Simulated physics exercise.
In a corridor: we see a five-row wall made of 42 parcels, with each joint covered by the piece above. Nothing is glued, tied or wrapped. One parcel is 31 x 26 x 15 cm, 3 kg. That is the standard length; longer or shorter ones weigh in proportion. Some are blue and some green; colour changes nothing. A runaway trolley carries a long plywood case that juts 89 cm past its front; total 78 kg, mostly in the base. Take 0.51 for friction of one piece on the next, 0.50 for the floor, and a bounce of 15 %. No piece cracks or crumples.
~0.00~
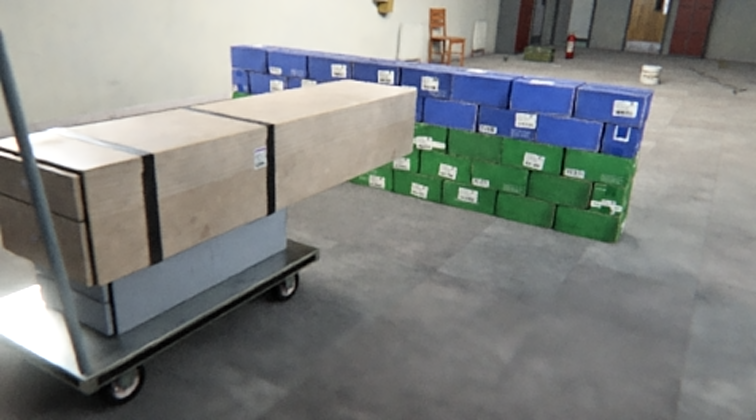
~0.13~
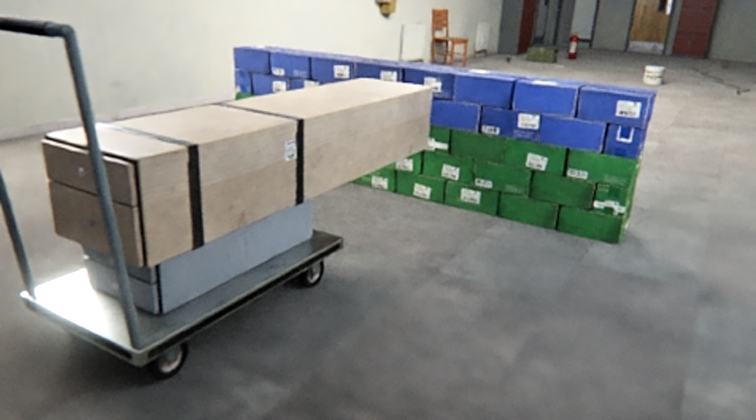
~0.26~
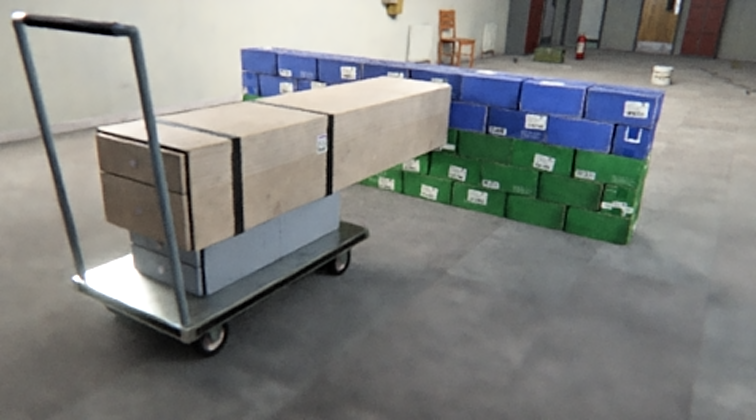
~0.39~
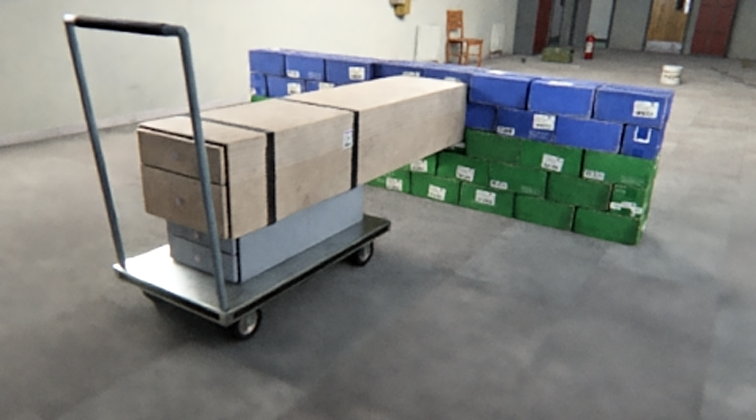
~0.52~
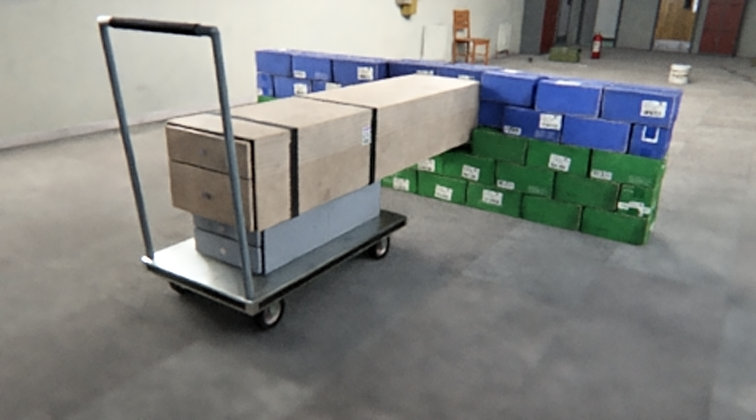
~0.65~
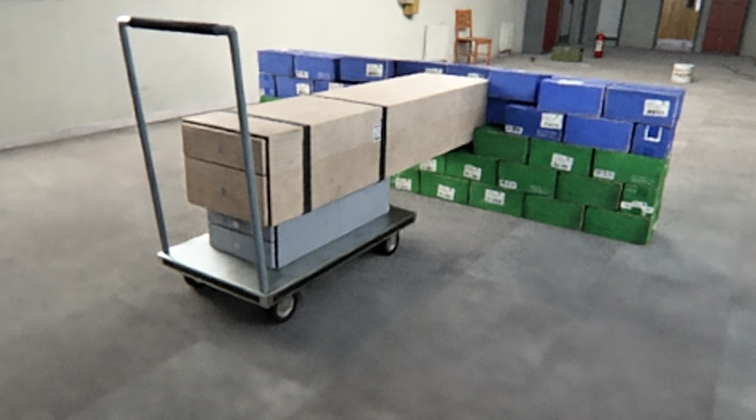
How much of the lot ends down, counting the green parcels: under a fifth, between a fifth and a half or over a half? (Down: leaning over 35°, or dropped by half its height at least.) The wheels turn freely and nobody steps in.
Less than a fifth of them.
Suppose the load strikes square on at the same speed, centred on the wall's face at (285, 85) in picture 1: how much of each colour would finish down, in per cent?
Then green 10, blue 50 per cent.
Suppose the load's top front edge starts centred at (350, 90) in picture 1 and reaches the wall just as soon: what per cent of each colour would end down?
Then green 10, blue 40 per cent.
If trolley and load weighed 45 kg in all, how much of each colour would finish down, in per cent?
In that case green 0, blue 0 per cent.
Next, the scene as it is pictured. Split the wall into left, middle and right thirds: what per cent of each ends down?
In per cent: Left 10, middle 60, right 10.
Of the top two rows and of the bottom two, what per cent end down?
From the top 40, from the bottom 0 per cent.
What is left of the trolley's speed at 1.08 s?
Near 0.1 m/s.
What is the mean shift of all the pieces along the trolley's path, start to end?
Roughly 10 cm.
Around 0.76 s, load 23 cm past the wall's line, still rolling; none of the 25 green parcels down (0 of 42 in all colours); top green parcel unmoved; top blue parcel tipped 15°.
Around 0.92 s, load 26 cm past the wall's line, still rolling; 2 of the 25 green parcels down (7 of 42 in all colours); top green parcel unmoved; top blue parcel tipped 48°, 10 cm lower.
Around 1.08 s, load 28 cm past the wall's line, still rolling; 2 of the 25 green parcels down (9 of 42 in all colours); top green parcel unmoved; top blue parcel on its side.
Around 1.30 s, load 30 cm past the wall's line, still rolling; 2 of the 25 green parcels down (9 of 42 in all colours); top green parcel unmoved; top blue parcel on its side.
Finally (2.1 s), load 31 cm past the wall's line, stopped; 2 of the 25 green parcels down (9 of 42 in all colours); top green parcel unmoved; top blue parcel on its side. That is 8 per cent. Seen by the last camera, middles, top green parcel near (566, 152), top blue parcel near (579, 171).
